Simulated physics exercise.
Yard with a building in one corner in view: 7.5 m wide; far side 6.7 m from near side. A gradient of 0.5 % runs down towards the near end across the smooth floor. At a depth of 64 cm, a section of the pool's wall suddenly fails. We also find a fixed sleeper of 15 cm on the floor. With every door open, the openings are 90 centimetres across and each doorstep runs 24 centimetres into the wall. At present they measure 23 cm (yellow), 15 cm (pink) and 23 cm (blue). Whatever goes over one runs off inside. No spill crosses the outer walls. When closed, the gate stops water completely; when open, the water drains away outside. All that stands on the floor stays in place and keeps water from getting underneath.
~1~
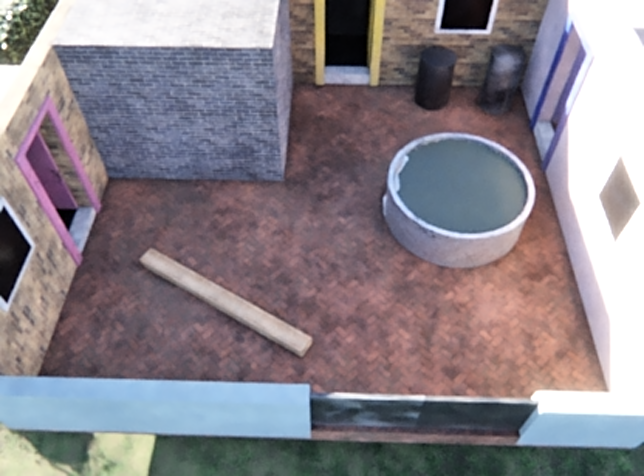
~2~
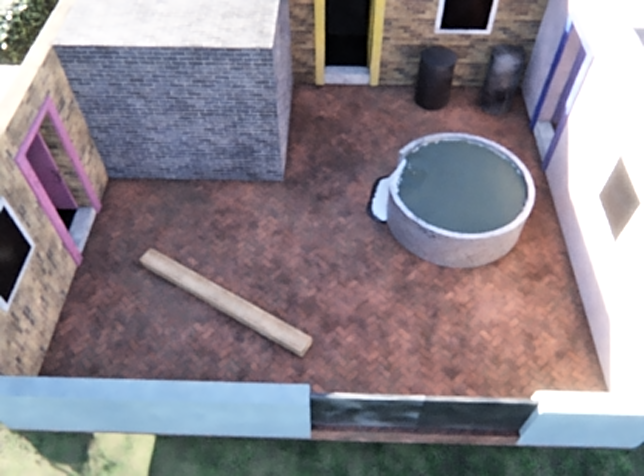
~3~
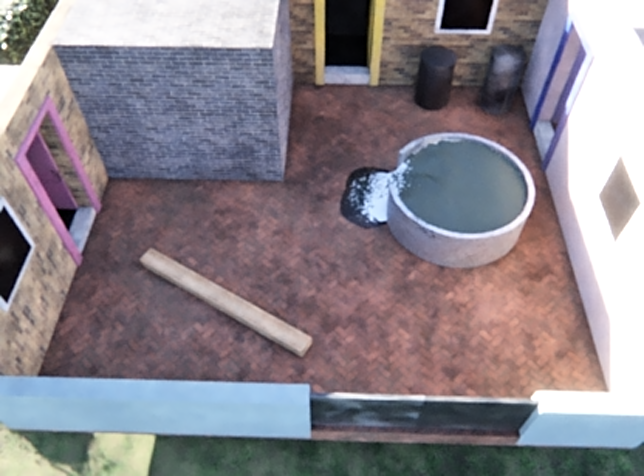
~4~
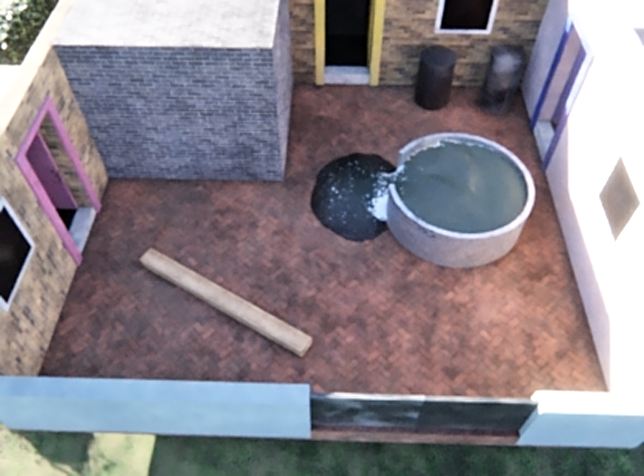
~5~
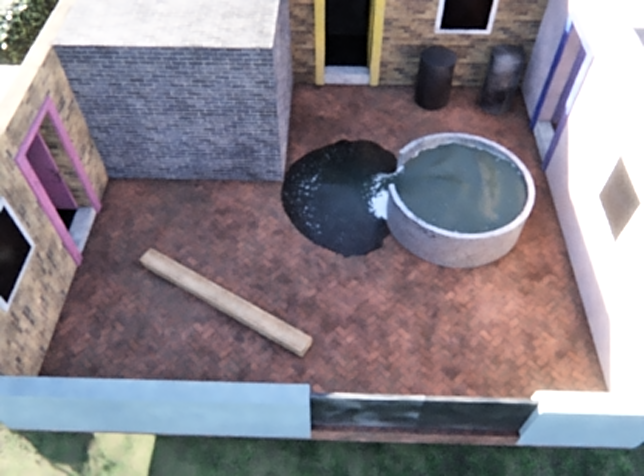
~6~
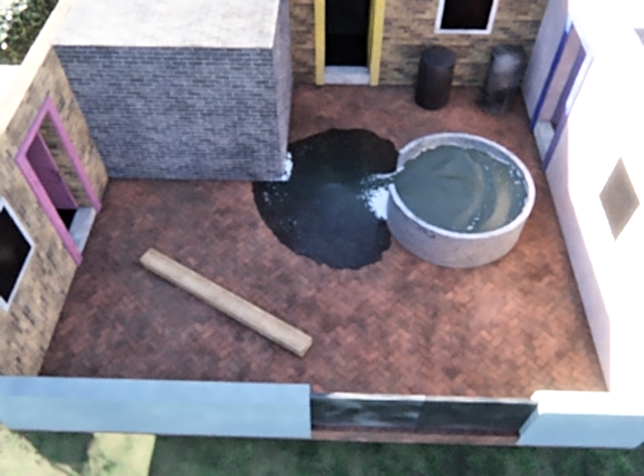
Water pouring from a gap in the left side of a round pool, spreading in a dark puddle across a brick-paved yard.
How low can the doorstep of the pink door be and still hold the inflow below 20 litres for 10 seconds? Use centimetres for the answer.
No lower than about 16 cm.
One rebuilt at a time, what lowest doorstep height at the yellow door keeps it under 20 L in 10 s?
For yellow, a step near 12.0 cm.
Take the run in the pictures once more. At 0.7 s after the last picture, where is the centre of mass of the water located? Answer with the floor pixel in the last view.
It lies near (409, 203) in the last picture.
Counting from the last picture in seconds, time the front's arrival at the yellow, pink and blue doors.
Front log: Yellow = 1.2 s, pink = 1.4 s, blue = 4.5 s.
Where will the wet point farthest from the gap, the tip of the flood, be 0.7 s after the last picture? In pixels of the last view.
At about (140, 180).
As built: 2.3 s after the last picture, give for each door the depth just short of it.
Yellow door 16 cm, pink door 21 cm, blue door 0 cm.
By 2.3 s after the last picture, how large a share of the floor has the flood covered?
About 40 per cent.
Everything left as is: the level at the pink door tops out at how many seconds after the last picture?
1.8 s.
Then, 0.7 s after the last picture water covers 25 % of the floor, deepest (32 cm) near (384, 201); it has not reached the pink door.
Then, 2.3 s after the last picture water covers 40 % of the floor, deepest (24 cm) near (296, 89); 21 cm at the pink door, 9 litres in over its 15 cm doorstep.
Then, 9.3 s after the last picture water covers 95 % of the floor, deepest (10 cm) near (184, 268); 8 cm at the pink door, 25 litres in over its 15 cm doorstep.
At the pink door as built, the water peaked near 22 cm, 1.9 s after the last picture.
Run again over the same 10 s with other heights there, 39 litres in over 13.5 cm, 7 litres over 18.5 cm. The limit of 20 litres is kept from about 16 cm up.
